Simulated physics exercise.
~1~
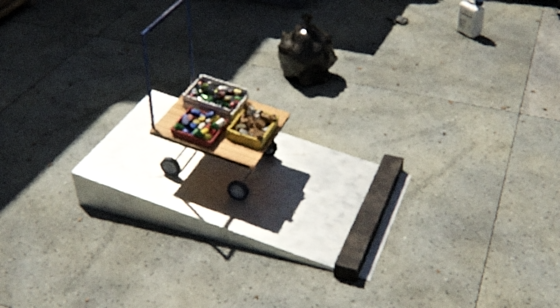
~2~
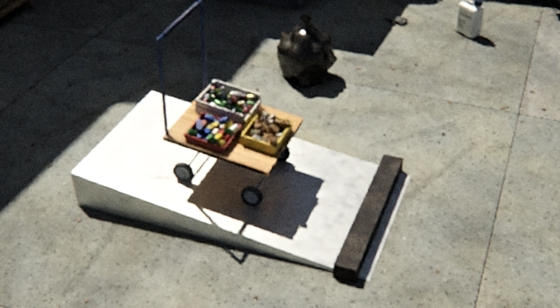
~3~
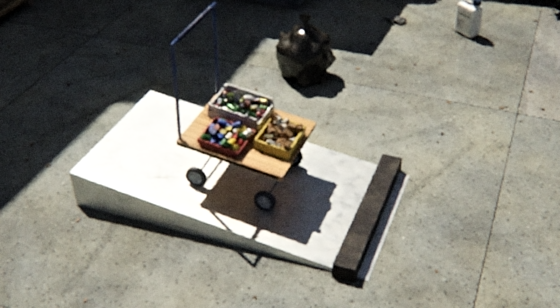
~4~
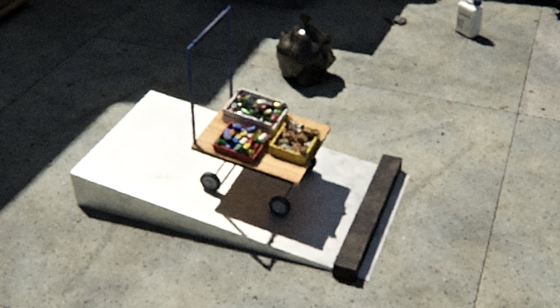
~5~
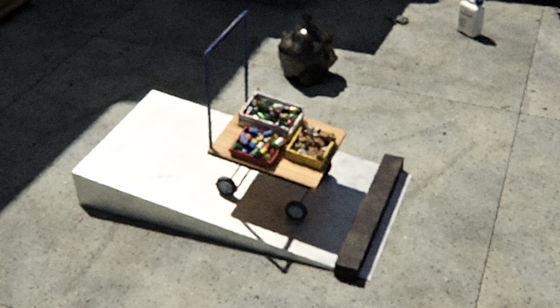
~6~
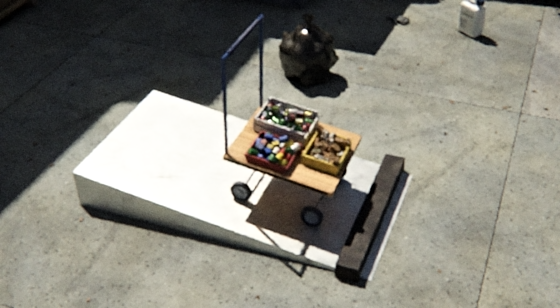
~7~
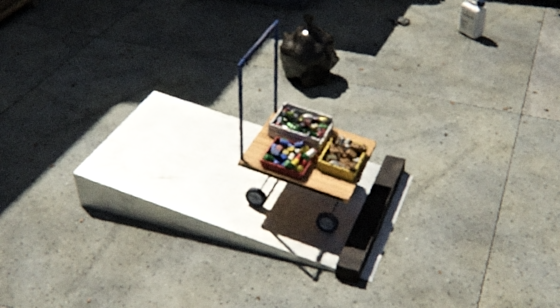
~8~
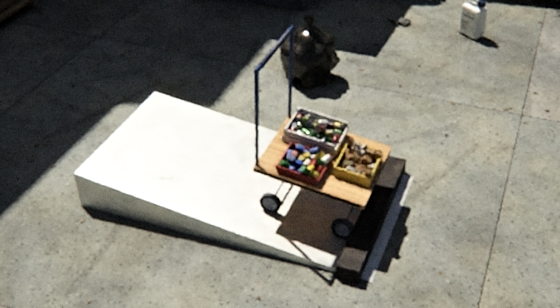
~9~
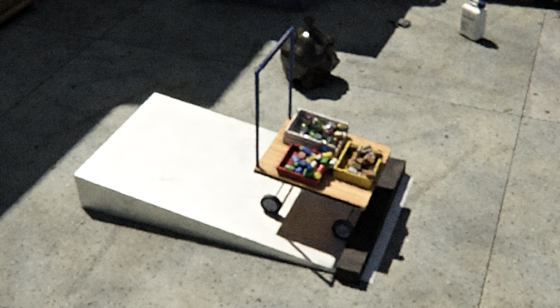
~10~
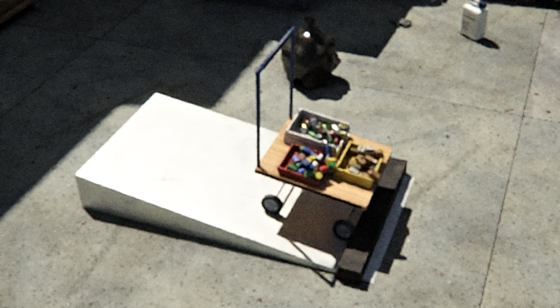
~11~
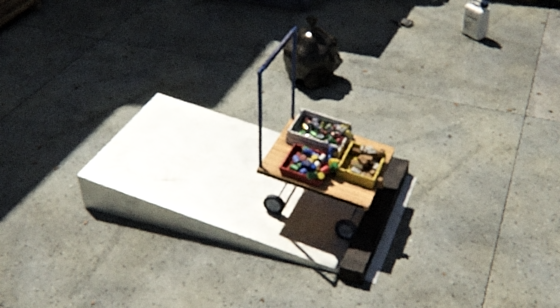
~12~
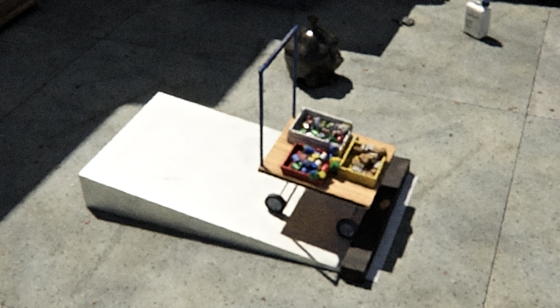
A flat cart with a tall handle, carrying a white, a red and a yellow crate of small items, rolls rightward down a pale ramp, stops against a dark kerb at the bottom and stays there, its crates still on the deck.
